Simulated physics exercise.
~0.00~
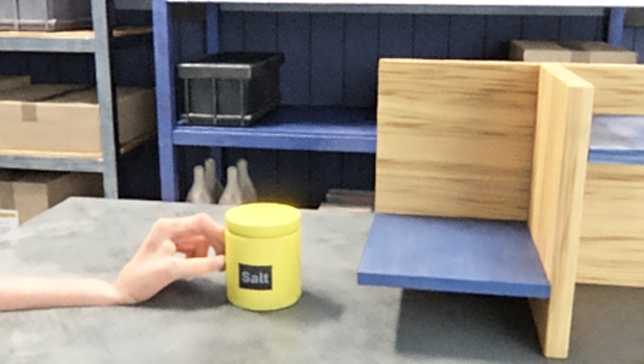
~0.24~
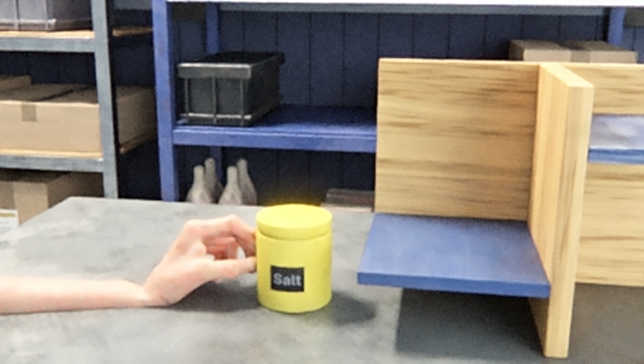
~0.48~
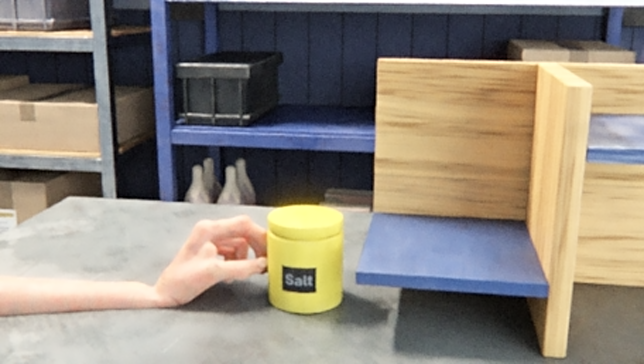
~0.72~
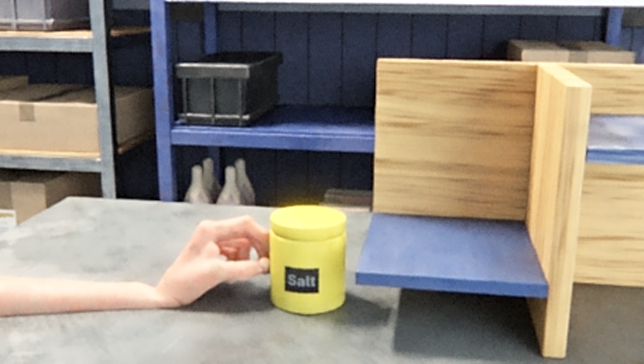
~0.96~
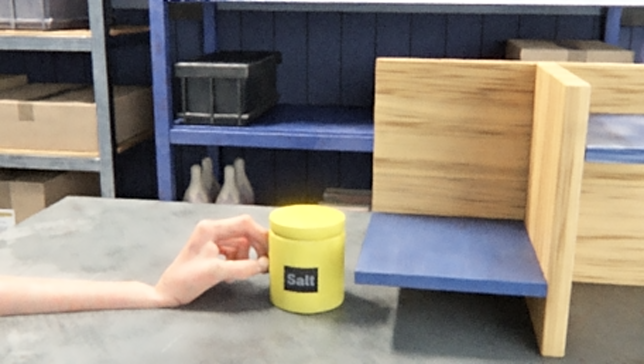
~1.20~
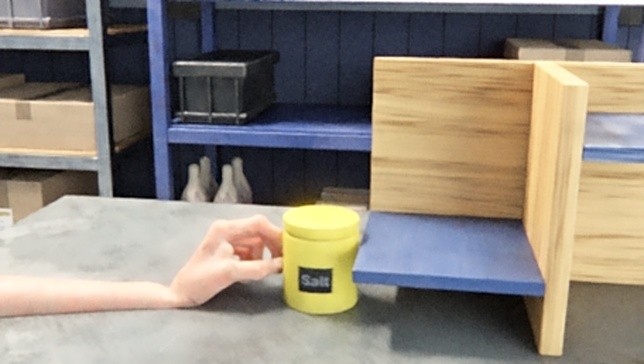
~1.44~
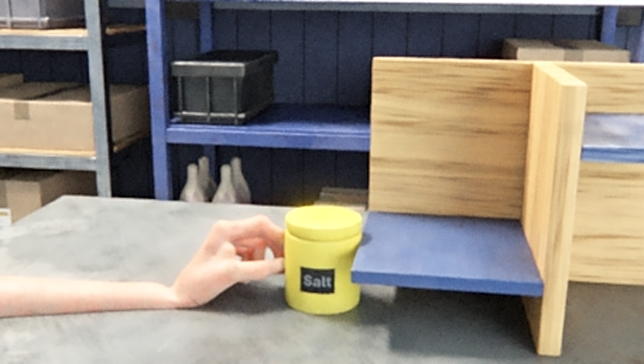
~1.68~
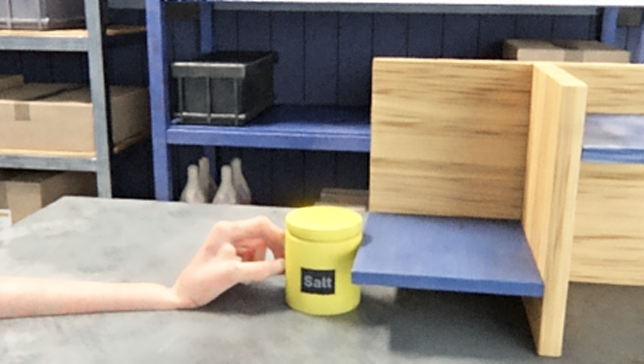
A bare hand reaches in from the left across a grey tabletop, its fingers against a yellow jar labelled "Salt", seen from the front by a slightly swaying camera. To the right stands a light wooden unit with a low blue shelf, and behind are blue and grey racks holding boxes, a dark bin and pale bottles. The hand pushes the upright jar to the right, then pauses short of the shelf. It pushes again, and the jar slides up to the shelf's left edge. Too tall to pass beneath, the jar stops there, with the fingers still behind it.
